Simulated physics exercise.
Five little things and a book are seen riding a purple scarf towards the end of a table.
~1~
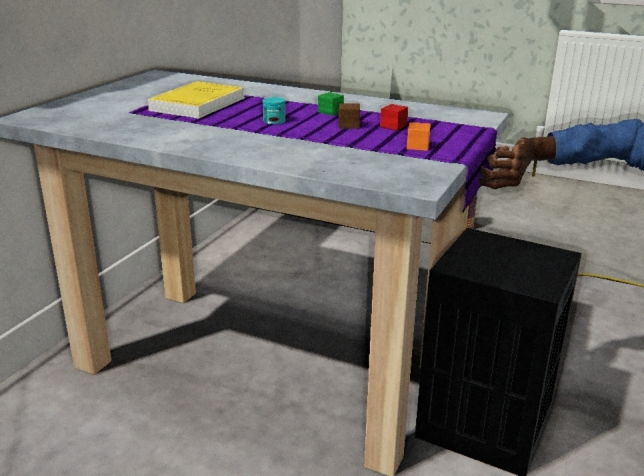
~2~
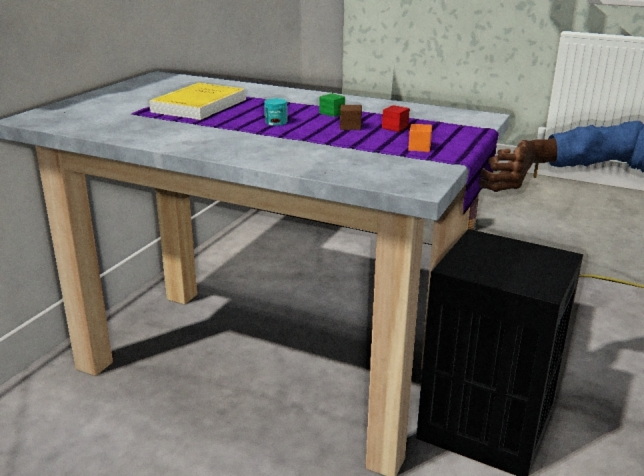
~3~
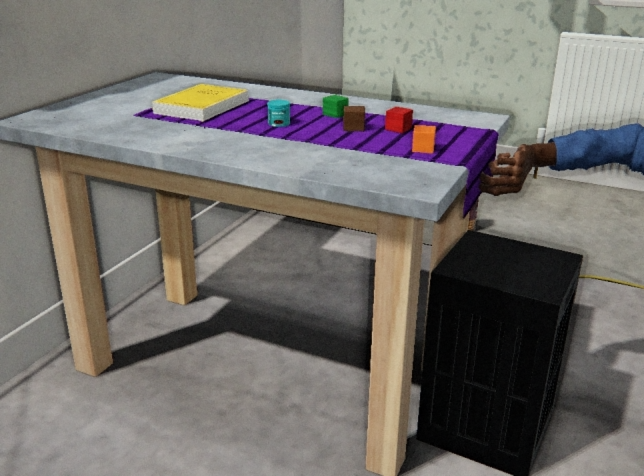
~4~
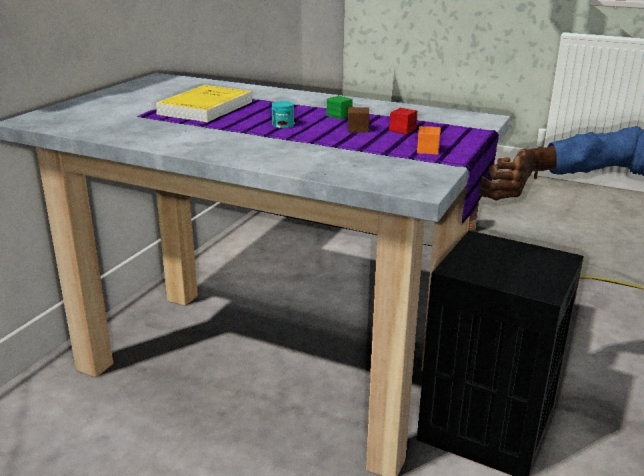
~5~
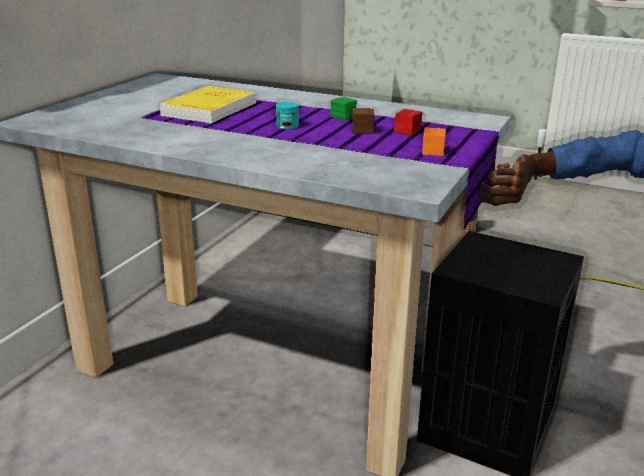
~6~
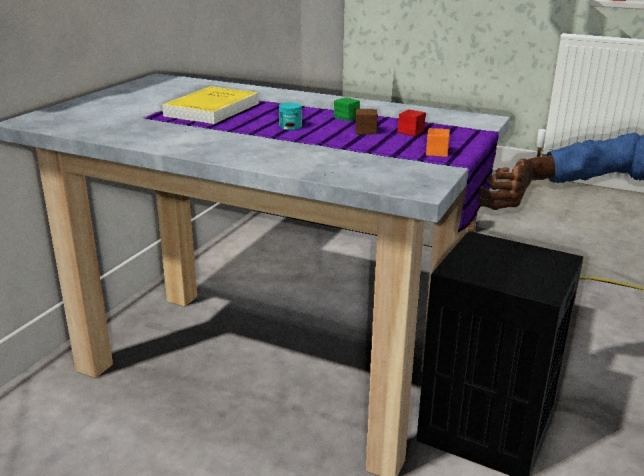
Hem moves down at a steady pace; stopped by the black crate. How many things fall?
The total lost is one.
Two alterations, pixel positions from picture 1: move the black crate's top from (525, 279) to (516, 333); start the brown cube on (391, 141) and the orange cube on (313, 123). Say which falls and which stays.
The brown cube ends up off the top and the orange cube ends up still on top.
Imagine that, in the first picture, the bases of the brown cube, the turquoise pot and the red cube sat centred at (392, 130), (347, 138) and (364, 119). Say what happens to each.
Fate of the brown cube: It stays; fate of the turquoise pot: It stays; fate of the red cube: It stays.
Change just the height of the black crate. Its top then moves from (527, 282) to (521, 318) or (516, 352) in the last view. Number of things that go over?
2 and 3.
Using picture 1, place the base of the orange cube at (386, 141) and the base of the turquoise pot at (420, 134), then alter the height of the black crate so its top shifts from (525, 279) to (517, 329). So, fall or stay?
The orange cube is carried off; the turquoise pot tumbles off.
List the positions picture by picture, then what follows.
The first picture shows hem (463, 212); orange cube (420, 126); red cube (395, 107); brown cube (350, 106); green cube (331, 95); turquoise pot (274, 100); top of the crate (525, 279).
The second picture shows hem (463, 213); orange cube (421, 127).
The third picture shows hem (463, 218); red cube (400, 110).
The fourth picture shows hem (462, 223); brown cube (359, 110); top of the crate (527, 281).
The fifth picture shows hem (464, 229); green cube (344, 100).
The sixth picture shows hem (458, 232); orange cube (439, 132); red cube (412, 113); brown cube (367, 111); green cube (347, 100); turquoise pot (290, 105).
Soon after, hem near (476, 236); all still up.
After that, hem on the crate; orange cube gone.
In the end, hem on the crate; orange cube gone. The table loses one.
